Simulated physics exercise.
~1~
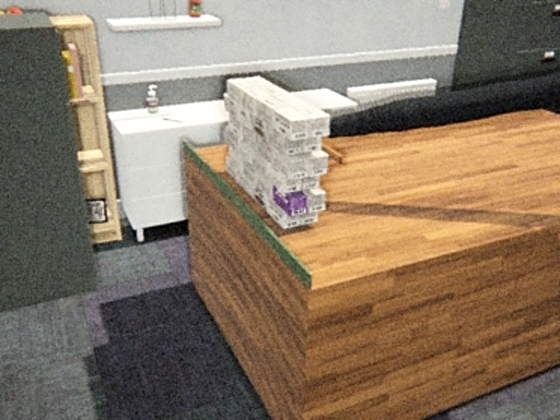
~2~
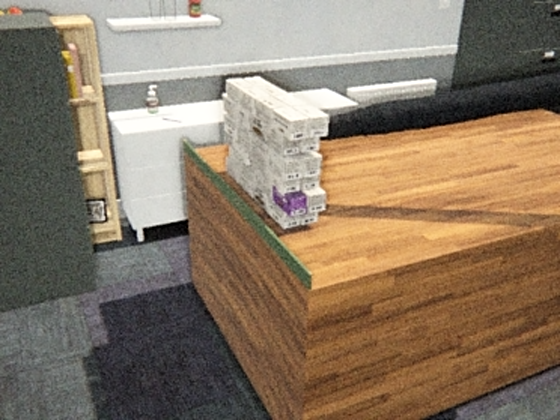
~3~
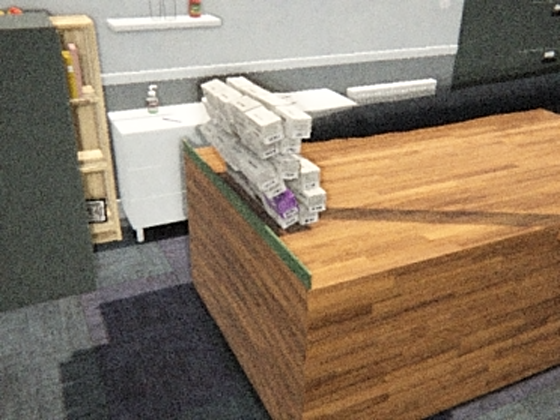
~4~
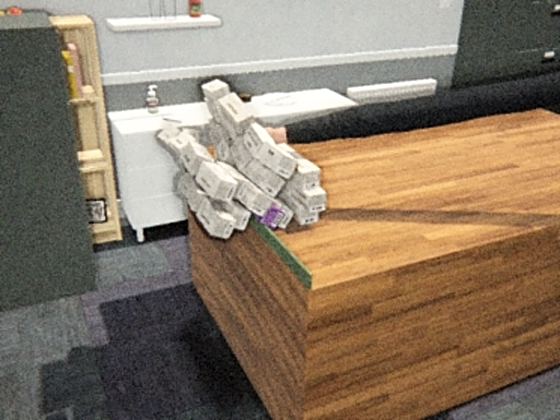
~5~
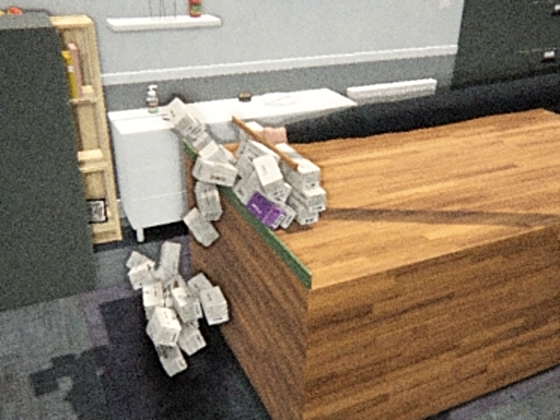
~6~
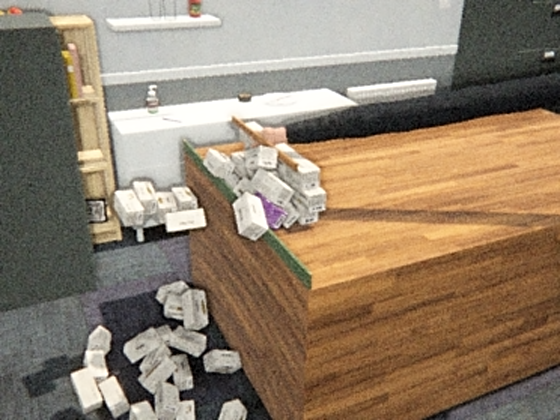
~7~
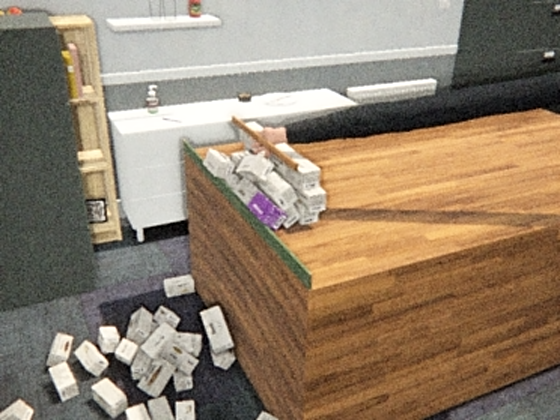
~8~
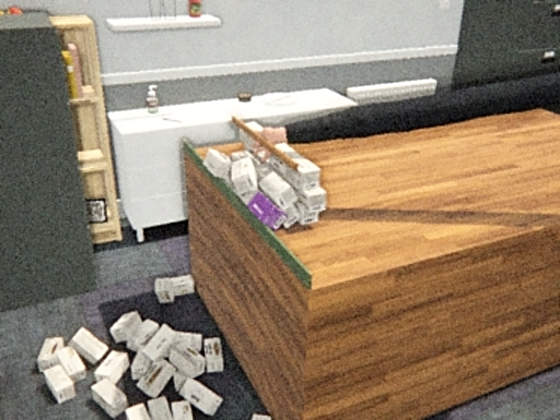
Stacked white packets with one purple leaning and toppling left off a wooden sideboard, many scattering on the floor, the purple one staying on top.
